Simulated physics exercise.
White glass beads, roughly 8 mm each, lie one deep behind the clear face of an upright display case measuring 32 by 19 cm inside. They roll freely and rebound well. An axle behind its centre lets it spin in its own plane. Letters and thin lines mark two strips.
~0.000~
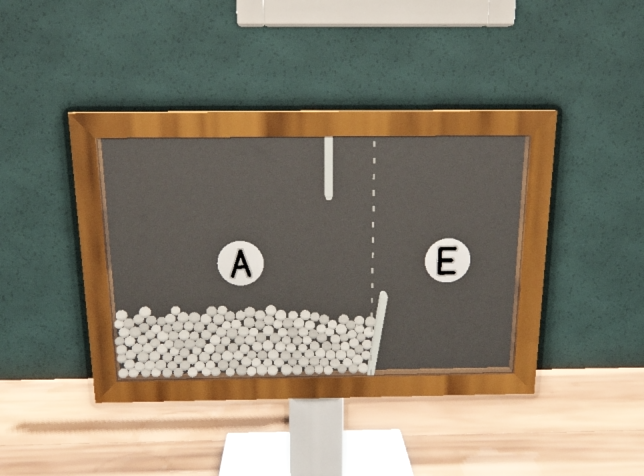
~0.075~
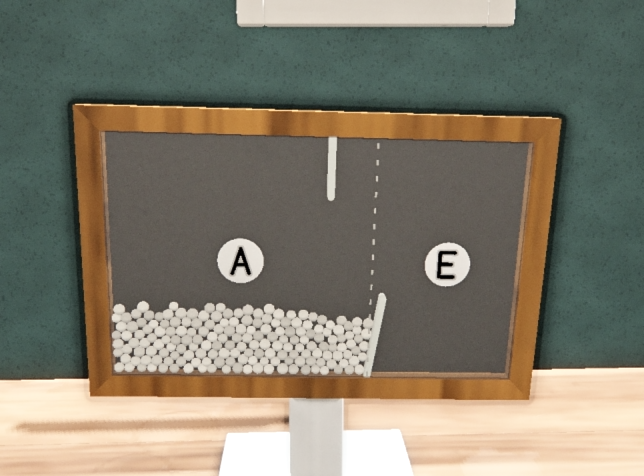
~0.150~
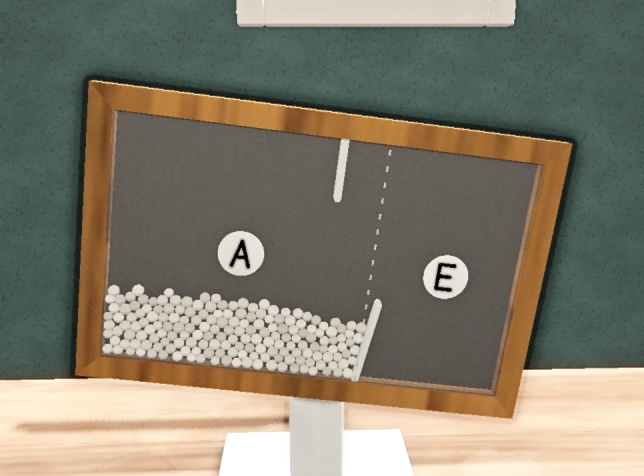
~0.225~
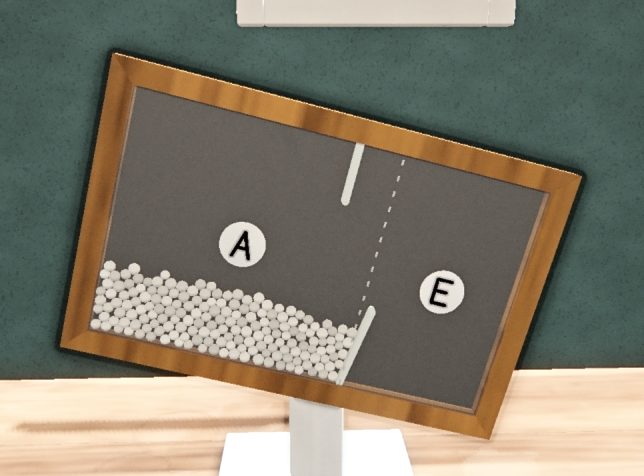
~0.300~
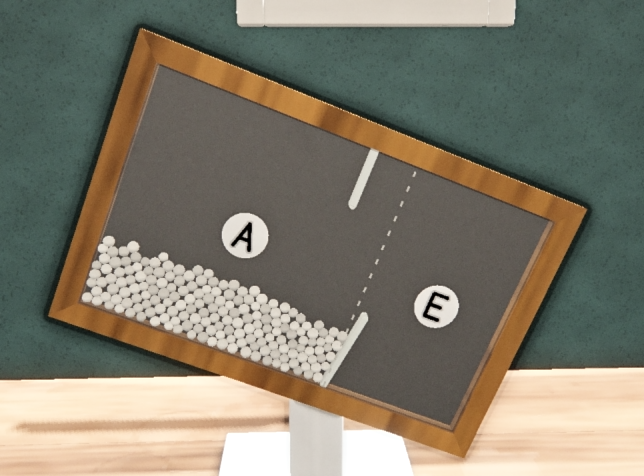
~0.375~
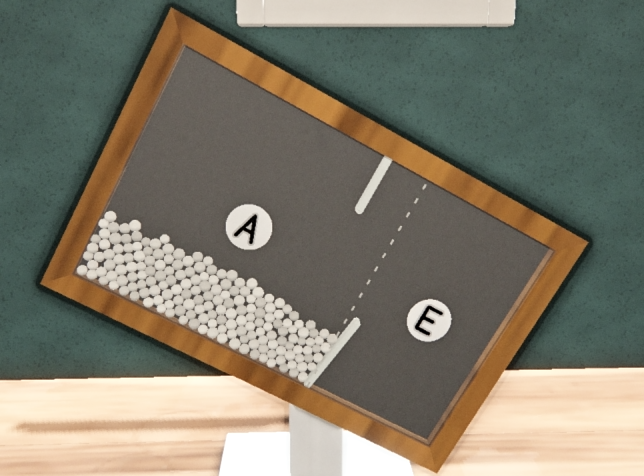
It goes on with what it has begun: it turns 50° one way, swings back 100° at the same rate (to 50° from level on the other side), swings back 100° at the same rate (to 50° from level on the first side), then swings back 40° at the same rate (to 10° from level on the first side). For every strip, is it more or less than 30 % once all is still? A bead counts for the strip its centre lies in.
Strip A more, strip E more than 30 %.
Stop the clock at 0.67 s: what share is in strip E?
Roughly 5 per cent.
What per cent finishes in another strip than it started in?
About 35 per cent.
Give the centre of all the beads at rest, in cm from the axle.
About 2 cm right and 7 cm below.
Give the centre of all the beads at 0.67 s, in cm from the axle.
About 7 cm left and 2 cm below.
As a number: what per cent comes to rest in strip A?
About 65 per cent.
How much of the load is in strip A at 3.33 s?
Roughly 65 per cent.
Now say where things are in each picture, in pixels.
In the first picture, level; about 180 beads; load centre (243, 344); top bead (222, 311); A (241, 263), E (448, 261).
In the second picture, turned 2° clockwise; load centre (240, 342); top bead (143, 307).
In the third picture, turned 8° clockwise; load centre (232, 334); top bead (114, 291); wall ends (378, 304), (337, 198).
In the fourth picture, turned 15° clockwise; load centre (223, 324); top bead (110, 266).
In the fifth picture, turned 22° clockwise; load centre (215, 313); top bead (109, 241).
In the sixth picture, turned 29° clockwise; load centre (209, 301); top bead (110, 217); A (249, 227), E (429, 321).
After 0.67 s, it stands 50° clockwise; the beads' middle is 7 cm left of and 2 cm below the centre; A 95 %, E 5 %.
After 3.33 s, it stands 30° clockwise; the beads' middle is 1 cm left of and 7 cm below the centre; A 65 %, E 35 %.
After 3.62 s, it stands 10° clockwise; the beads' middle is 2 cm right of and 7 cm below the centre; A 65 %, E 35 %.
All still by 4.1 s, it stands 10° clockwise; A 65 %, E 35 %.
